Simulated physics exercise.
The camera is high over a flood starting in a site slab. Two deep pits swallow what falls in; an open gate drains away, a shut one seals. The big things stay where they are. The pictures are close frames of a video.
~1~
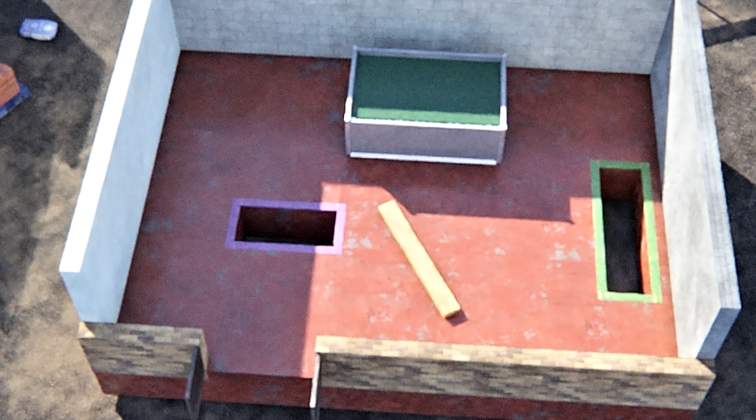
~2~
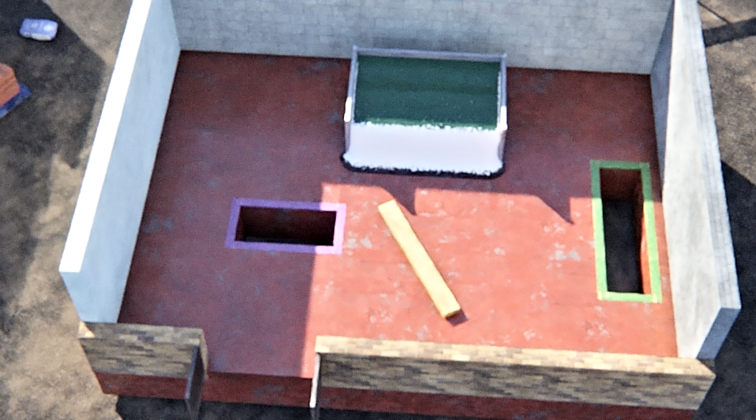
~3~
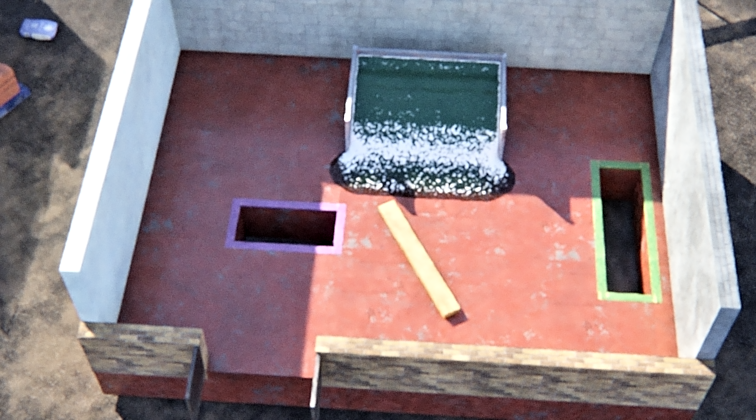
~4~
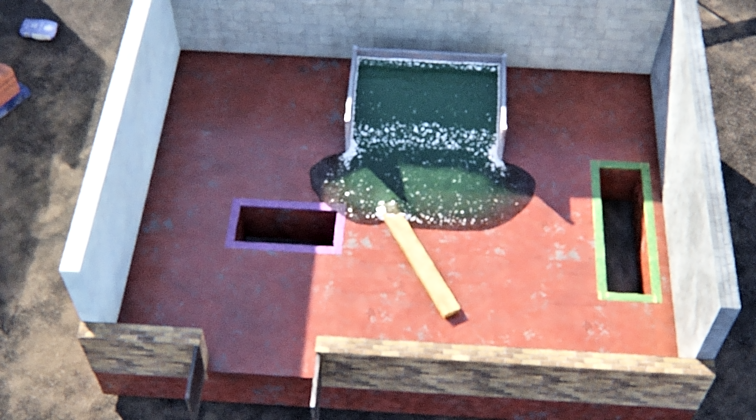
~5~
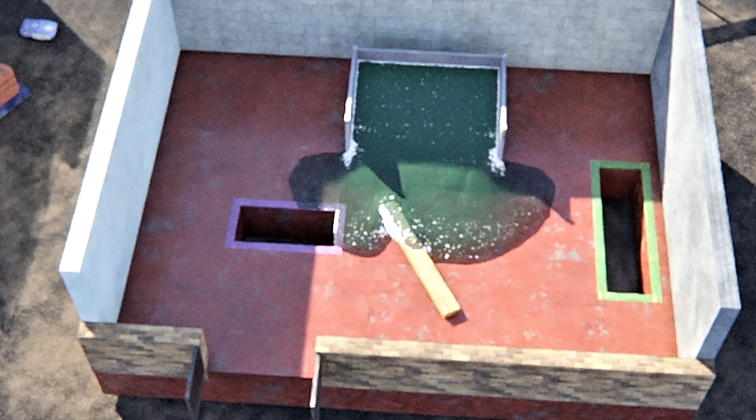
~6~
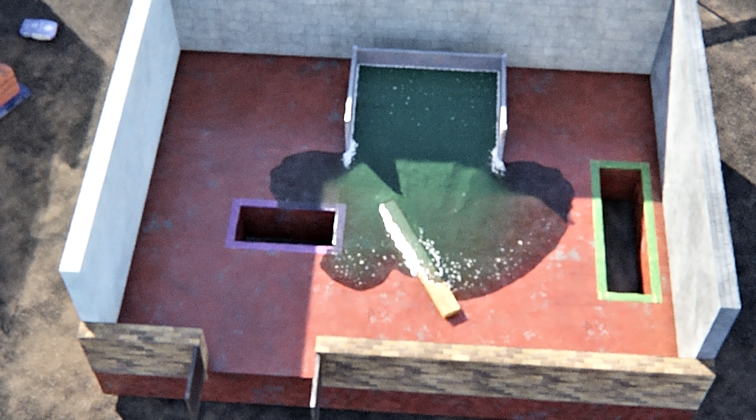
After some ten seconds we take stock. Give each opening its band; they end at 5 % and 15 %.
In the end: The gate takes from 5 to 15 %; the purple pit takes over 15 %; the green pit takes over 15 %.
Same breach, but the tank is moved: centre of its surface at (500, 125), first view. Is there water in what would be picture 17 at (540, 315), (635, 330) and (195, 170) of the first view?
One after the other: Awash, awash, not flooded.
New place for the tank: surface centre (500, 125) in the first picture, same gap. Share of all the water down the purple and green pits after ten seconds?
Roughly, in per cent: Purple 10, green 40.
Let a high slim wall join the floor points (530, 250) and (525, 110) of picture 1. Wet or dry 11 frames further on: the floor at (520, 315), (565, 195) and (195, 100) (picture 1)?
In turn: Covered, clear, dry.
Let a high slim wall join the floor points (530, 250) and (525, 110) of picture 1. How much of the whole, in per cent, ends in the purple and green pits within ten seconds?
Roughly, in per cent: Purple 25, green 25.
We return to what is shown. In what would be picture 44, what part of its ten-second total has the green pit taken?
Roughly 70 per cent.
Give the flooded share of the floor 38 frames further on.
I make it 60 per cent.
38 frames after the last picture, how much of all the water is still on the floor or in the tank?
Roughly 52 per cent.
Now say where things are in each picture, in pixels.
The first frame shows still water in the open tank at (427, 91).
In the second frame, the front is at (345, 156), out from the gap at (424, 144).
In the third frame, water pours out at (424, 147) and has run to (335, 171).
In the fourth frame, the front is at (526, 198), out from the gap at (424, 148).
In the fifth frame, the front is at (303, 208), out from the gap at (424, 148).
In the sixth frame, the front is at (480, 291), out from the gap at (424, 149).
A moment on, water covers 40 % of the floor; the gate 0 %, the purple pit 4 %, the green pit 0 %.
Next, water covers 40 % of the floor; the gate 3 %, the purple pit 9 %, the green pit 1 %.
Then, water covers 45 % of the floor; the gate 6 %, the purple pit 12 %, the green pit 6 %.
Later, water covers 60 % of the floor; the gate 9 %, the purple pit 17 %, the green pit 23 %.
In the end, water covers 70 % of the floor; the gate 10 %, the purple pit 21 %, the green pit 32 %.
